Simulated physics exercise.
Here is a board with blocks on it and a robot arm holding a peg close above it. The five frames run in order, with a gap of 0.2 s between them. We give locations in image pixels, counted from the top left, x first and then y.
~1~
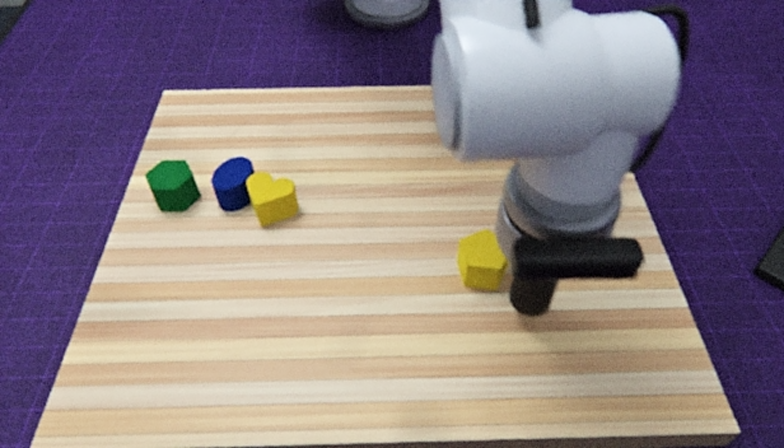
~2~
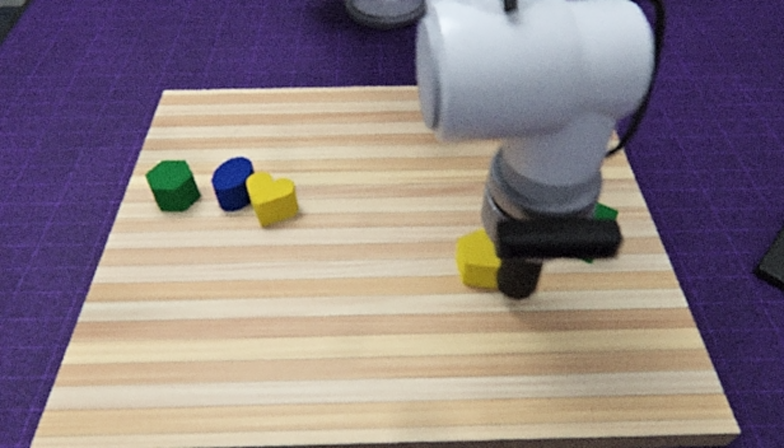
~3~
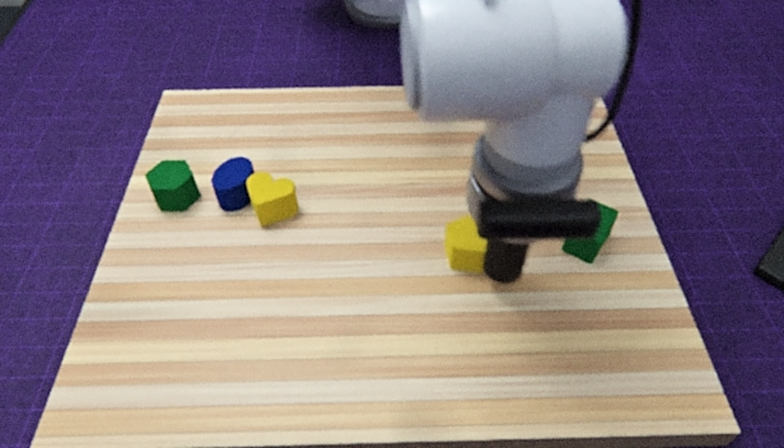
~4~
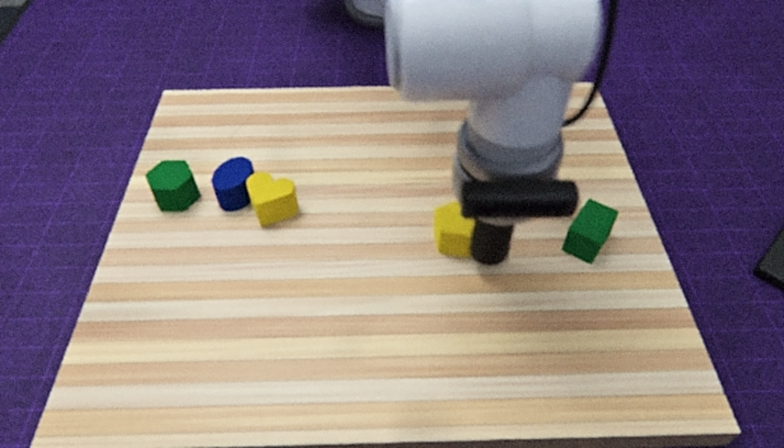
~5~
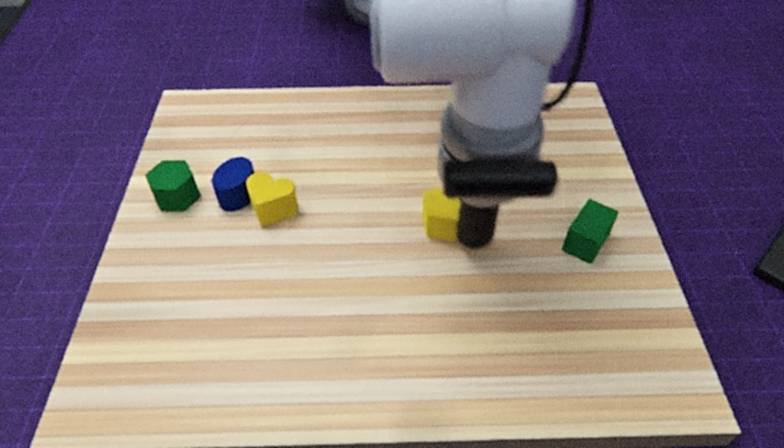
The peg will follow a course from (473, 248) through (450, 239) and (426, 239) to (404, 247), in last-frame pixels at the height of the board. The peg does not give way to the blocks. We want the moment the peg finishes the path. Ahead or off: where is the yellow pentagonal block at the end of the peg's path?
Most likely the yellow pentagonal block slides off.
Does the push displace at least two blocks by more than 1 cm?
The answer is no.
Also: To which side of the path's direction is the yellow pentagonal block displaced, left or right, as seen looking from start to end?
The right-hand side.
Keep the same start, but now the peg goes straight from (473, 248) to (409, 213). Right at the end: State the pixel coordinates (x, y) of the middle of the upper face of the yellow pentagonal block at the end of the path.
For the centre of its top, I'd go with (410, 163).
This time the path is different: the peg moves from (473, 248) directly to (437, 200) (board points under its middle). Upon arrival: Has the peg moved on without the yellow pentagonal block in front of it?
No - that is not the case.
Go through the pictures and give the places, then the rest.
The first frame shows peg's lower end at (530, 299); yellow pentagonal block at (485, 249).
The second frame shows peg at (517, 284); yellow pentagonal block at (484, 247).
The third frame shows peg at (503, 268); yellow pentagonal block at (471, 232).
The fourth frame shows peg at (489, 251); yellow pentagonal block at (459, 217).
The fifth frame shows peg at (475, 235); yellow pentagonal block at (446, 201).
What follows on the original path. Halfway along, peg at (439, 225); yellow pentagonal block at (428, 188), turned 40° clockwise.
At the end, peg at (404, 234); yellow pentagonal block at (425, 187), turned 50° clockwise.
